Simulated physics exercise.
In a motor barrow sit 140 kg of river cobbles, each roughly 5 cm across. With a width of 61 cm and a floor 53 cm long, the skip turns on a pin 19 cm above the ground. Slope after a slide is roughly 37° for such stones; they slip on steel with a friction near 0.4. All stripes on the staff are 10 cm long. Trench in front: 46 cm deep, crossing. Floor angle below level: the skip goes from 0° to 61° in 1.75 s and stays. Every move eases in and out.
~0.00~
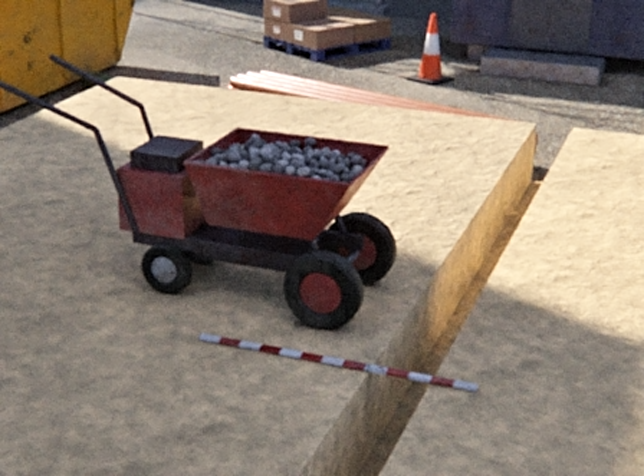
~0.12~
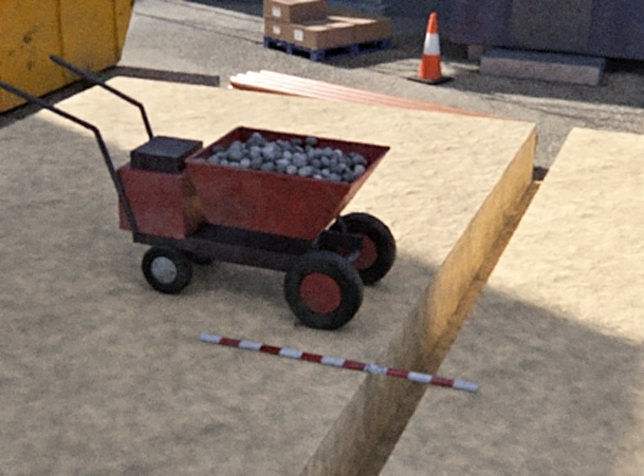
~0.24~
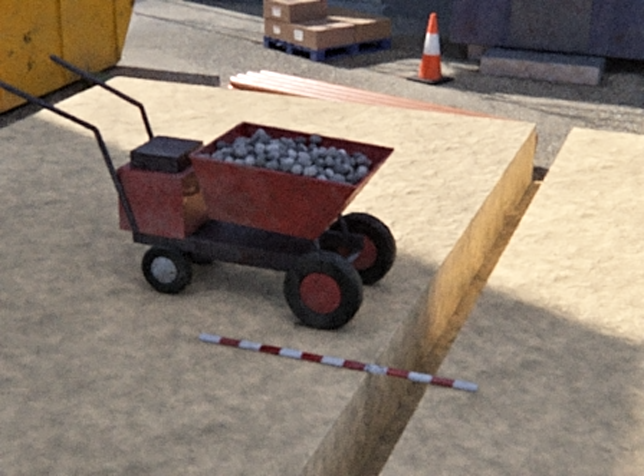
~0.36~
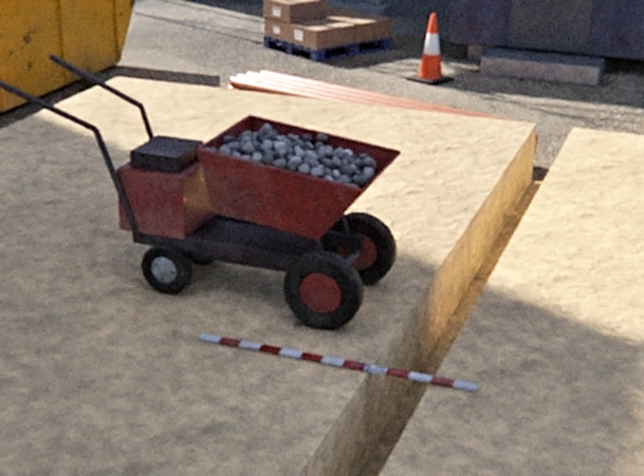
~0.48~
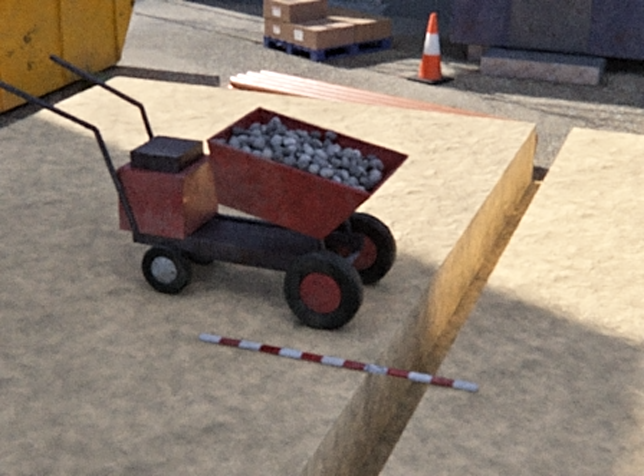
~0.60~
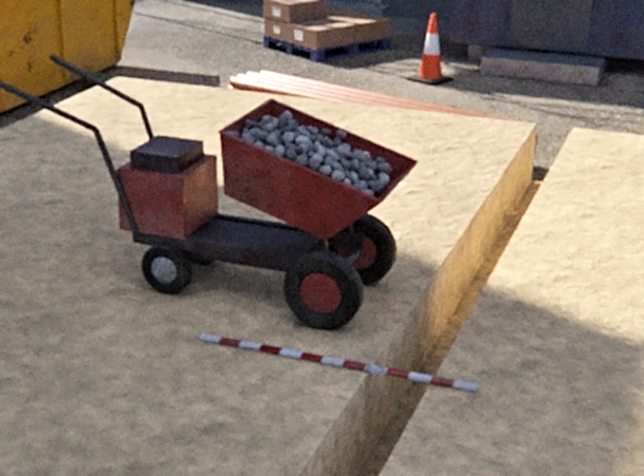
A red motor barrow with black handles at the left and a skip of grey stones stands on pale, sandy ground beside a trench, seen from above and to one side by a still camera. A red-and-white striped staff lies in front, with a yellow container, boxes and an orange cone behind. The skip slowly tilts forward toward the right, its back rising, while the barrow stays put.
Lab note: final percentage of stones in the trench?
Approx. 19 %.
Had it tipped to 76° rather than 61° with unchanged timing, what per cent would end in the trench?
In that case some 30 per cent.
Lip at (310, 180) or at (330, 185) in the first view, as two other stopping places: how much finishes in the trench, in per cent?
Some 50 and some 35 per cent, in that order.
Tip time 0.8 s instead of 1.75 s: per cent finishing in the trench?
Probably about 15 in a hundred.
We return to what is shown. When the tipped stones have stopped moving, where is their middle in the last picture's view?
The stones end up centred near (492, 326).
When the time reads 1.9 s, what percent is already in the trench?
Approx. 0 % of the load.
After 1.3 s the floor is at 51°; 99 % in the skip, 1 % in the trench; the foremost stones are at (442, 236).
After 1.9 s the floor is at 61°; 76 % in the skip, 2 % in the trench, 22 % past the trench; the foremost stones are at (541, 350).
After 2.2 s the floor is at 61°; 59 % in the skip, 4 % in the trench, 37 % past the trench; the foremost stones are at (615, 345).
After 4.2 s the floor is at 61°; 42 % in the skip, 19 % in the trench, 39 % past the trench; the foremost stones are past the picture's edge.
